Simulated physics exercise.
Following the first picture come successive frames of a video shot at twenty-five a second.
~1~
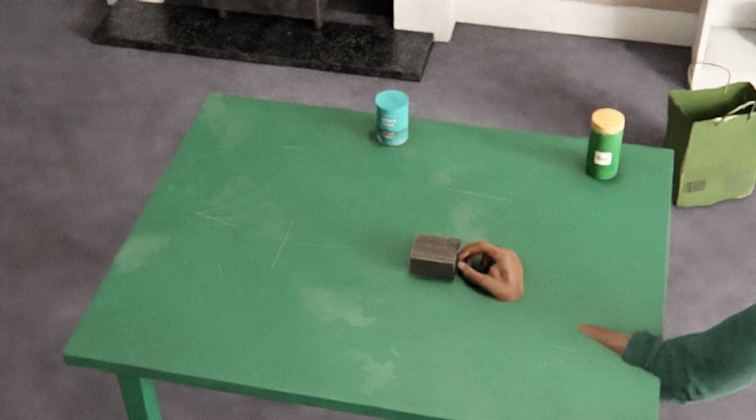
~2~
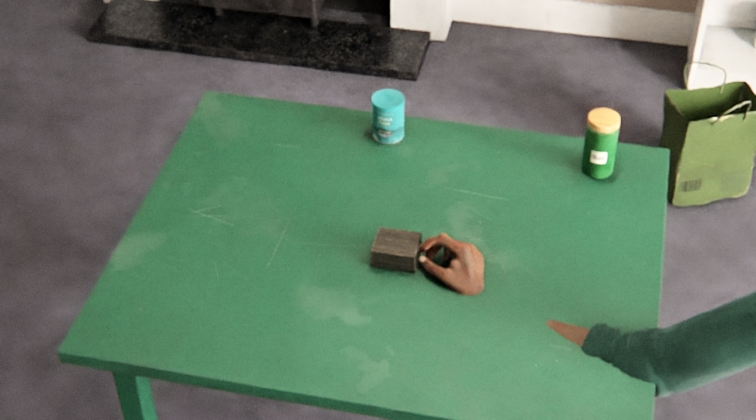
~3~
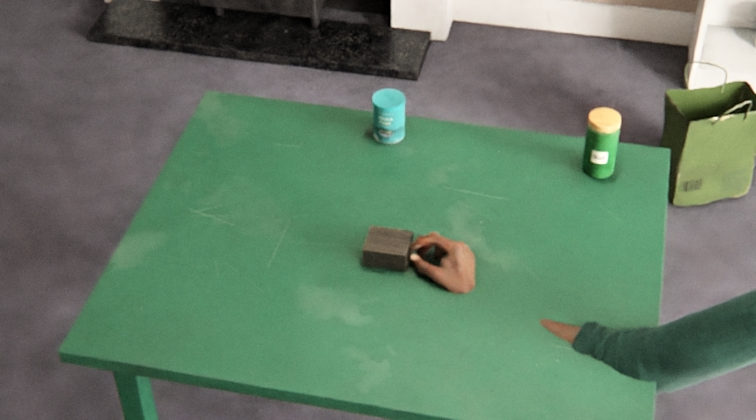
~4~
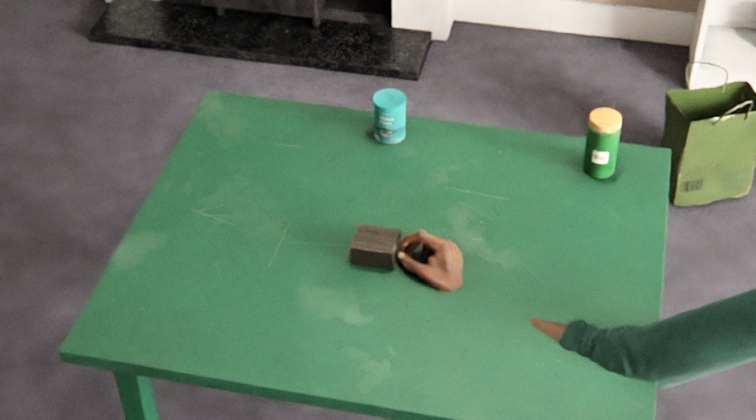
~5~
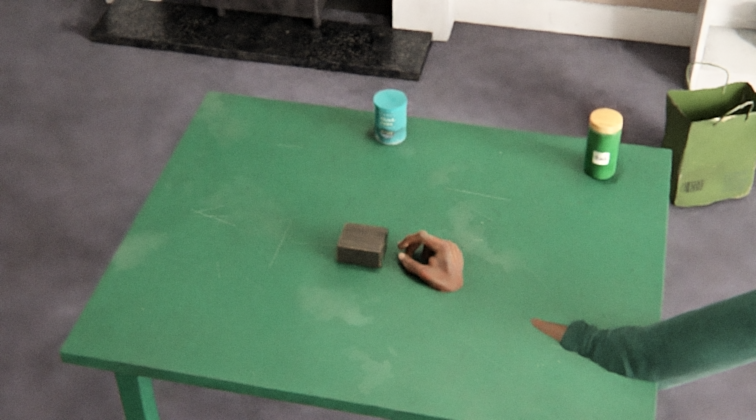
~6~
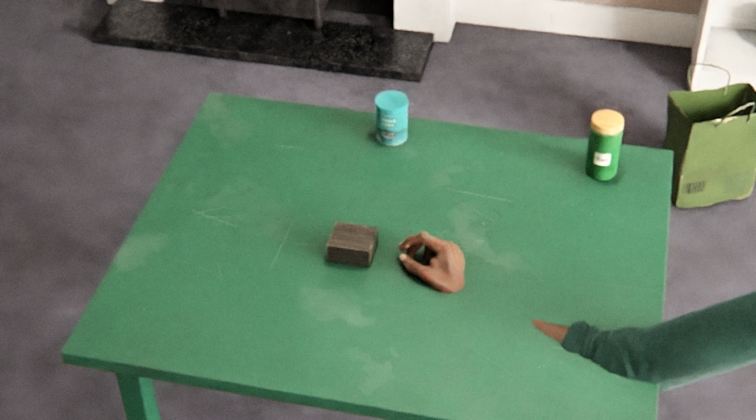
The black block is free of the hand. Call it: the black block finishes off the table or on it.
On it.
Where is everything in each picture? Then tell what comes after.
Under the hand; black block (435, 256), in the first picture.
Under the hand; black block (397, 250), in the second picture.
Under the hand; black block (388, 248), in the third picture.
Black block (376, 246), in the fourth picture.
Black block (363, 245) shifted a little, in the fifth picture.
Black block (353, 244) shifted a little, in the sixth picture.
Then, 0.24 s on from there, black block shifted about its own width near (330, 241).
Then, 0.48 s on from there, black block resting near (330, 241).
In the end, moved from the start, black block. At the end, from the last picture's camera, black block near (330, 241).
